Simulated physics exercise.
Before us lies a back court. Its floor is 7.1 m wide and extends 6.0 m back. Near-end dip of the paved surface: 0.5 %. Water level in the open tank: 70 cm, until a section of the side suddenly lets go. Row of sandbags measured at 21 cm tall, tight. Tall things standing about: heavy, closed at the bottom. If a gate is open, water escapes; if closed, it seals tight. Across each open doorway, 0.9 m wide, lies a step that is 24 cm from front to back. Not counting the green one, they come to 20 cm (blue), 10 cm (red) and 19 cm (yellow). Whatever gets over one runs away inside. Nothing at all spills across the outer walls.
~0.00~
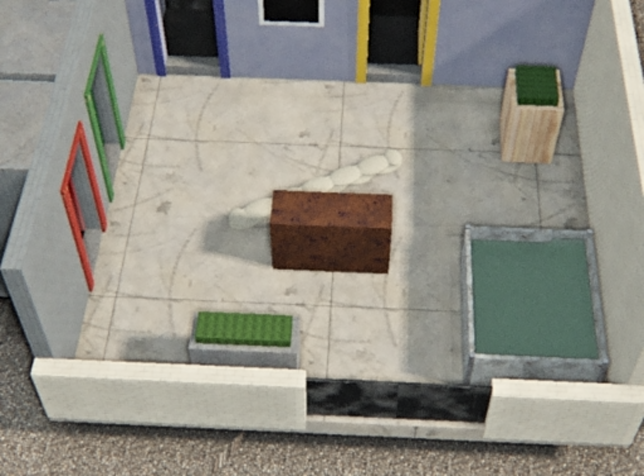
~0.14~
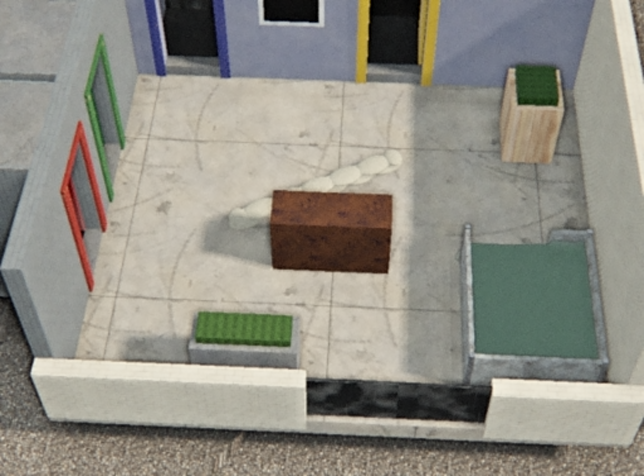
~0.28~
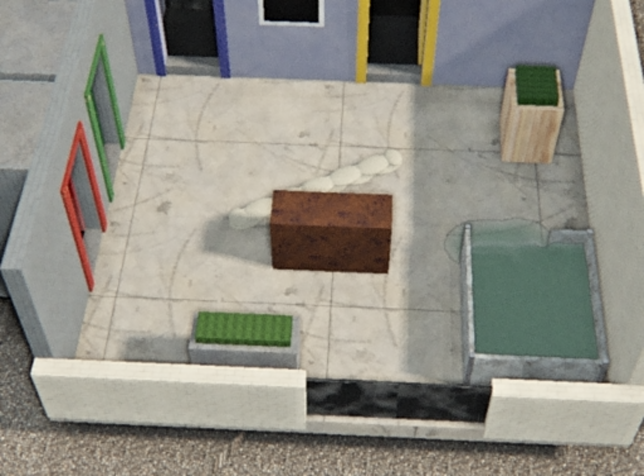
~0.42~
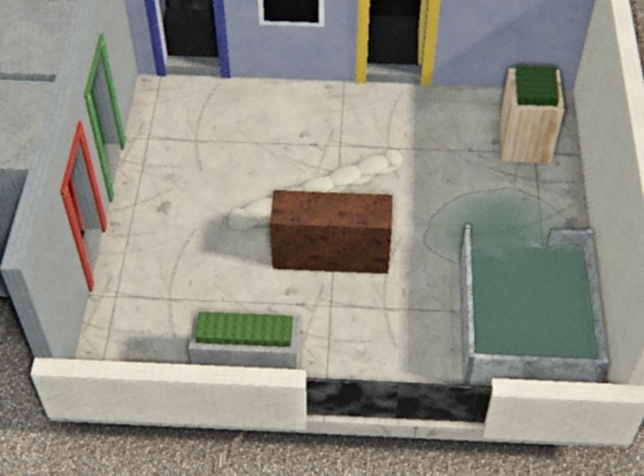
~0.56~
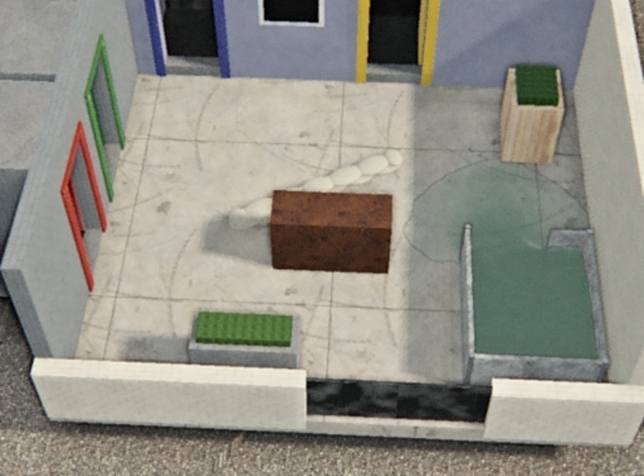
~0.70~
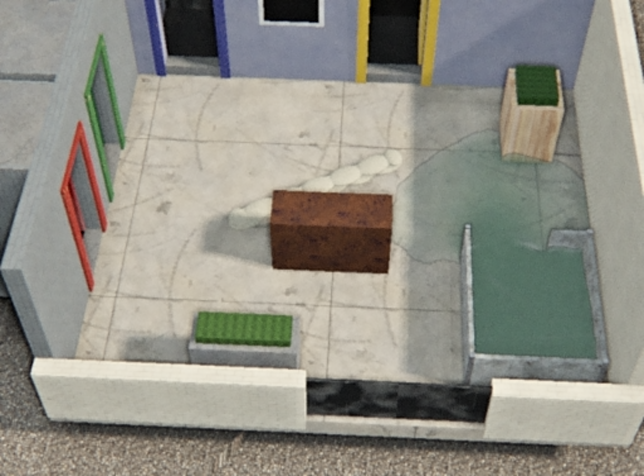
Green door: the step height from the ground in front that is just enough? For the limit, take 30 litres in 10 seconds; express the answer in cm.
6 cm.
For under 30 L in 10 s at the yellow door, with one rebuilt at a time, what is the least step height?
The yellow door needs around 19 cm.
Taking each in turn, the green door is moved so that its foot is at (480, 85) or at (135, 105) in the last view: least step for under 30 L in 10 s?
Roughly 16 cm for the first and 9.0 cm for the second.
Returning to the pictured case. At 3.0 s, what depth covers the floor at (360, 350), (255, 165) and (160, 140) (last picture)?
Around 0 cm, 0 cm and 0 cm.
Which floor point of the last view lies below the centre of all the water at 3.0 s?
The water's centre is at about (473, 201).
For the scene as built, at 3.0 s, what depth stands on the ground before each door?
Depth (cm): Blue 3 / red 0 / yellow 24 / green 0.
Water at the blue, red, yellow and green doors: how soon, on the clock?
Blue 2.6 s, red 5.0 s, yellow 1.4 s, green 4.0 s.
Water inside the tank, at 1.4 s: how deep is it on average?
Averaged depth comes out at about 43 cm.
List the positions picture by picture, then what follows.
In the first picture, the open tank at (533, 295) is whole and still, 70 cm deep; the green door at (106, 126) is dry.
In the second picture, the gap is on the far side, the front 0.3 m out at a hidden place; the back of the open tank holds 70 cm.
In the third picture, water pours out on the far side and has run 0.8 m, to (515, 222); about 10 cm deep outside, 70 cm at the back.
In the fourth picture, water pours out on the far side and has run 1.3 m, to (501, 193); about 8 cm deep outside, 70 cm at the back.
In the fifth picture, water pours out on the far side and has run 1.9 m, to (492, 163); about 6 cm deep outside, 66 cm at the back.
In the sixth picture, water pours out on the far side and has run 2.5 m, to (486, 134); about 5 cm deep outside, 58 cm at the back; the green door at (106, 126), 6.0 m from the gap, is still 4.3 m from the nearest water.
After 1.4 s water covers 25 % of the floor, deepest (35 cm) near (580, 175); it has not reached the green door.
After 3.0 s water covers 40 % of the floor, deepest (24 cm) near (528, 122); it has not reached the green door.
After 10.0 s water covers 90 % of the floor, deepest (13 cm) near (68, 393); 7 cm at the green door, 0 litres in over its 15 cm step.
At the green door as built, the water arrived by 4.1 s and peaked near 10 cm at 8.2 s.
With a step of 4.5 cm, 49 litres would have come in within the 10 s; with 7.5 cm, 11 litres. So under 30 litres takes about 6 cm.
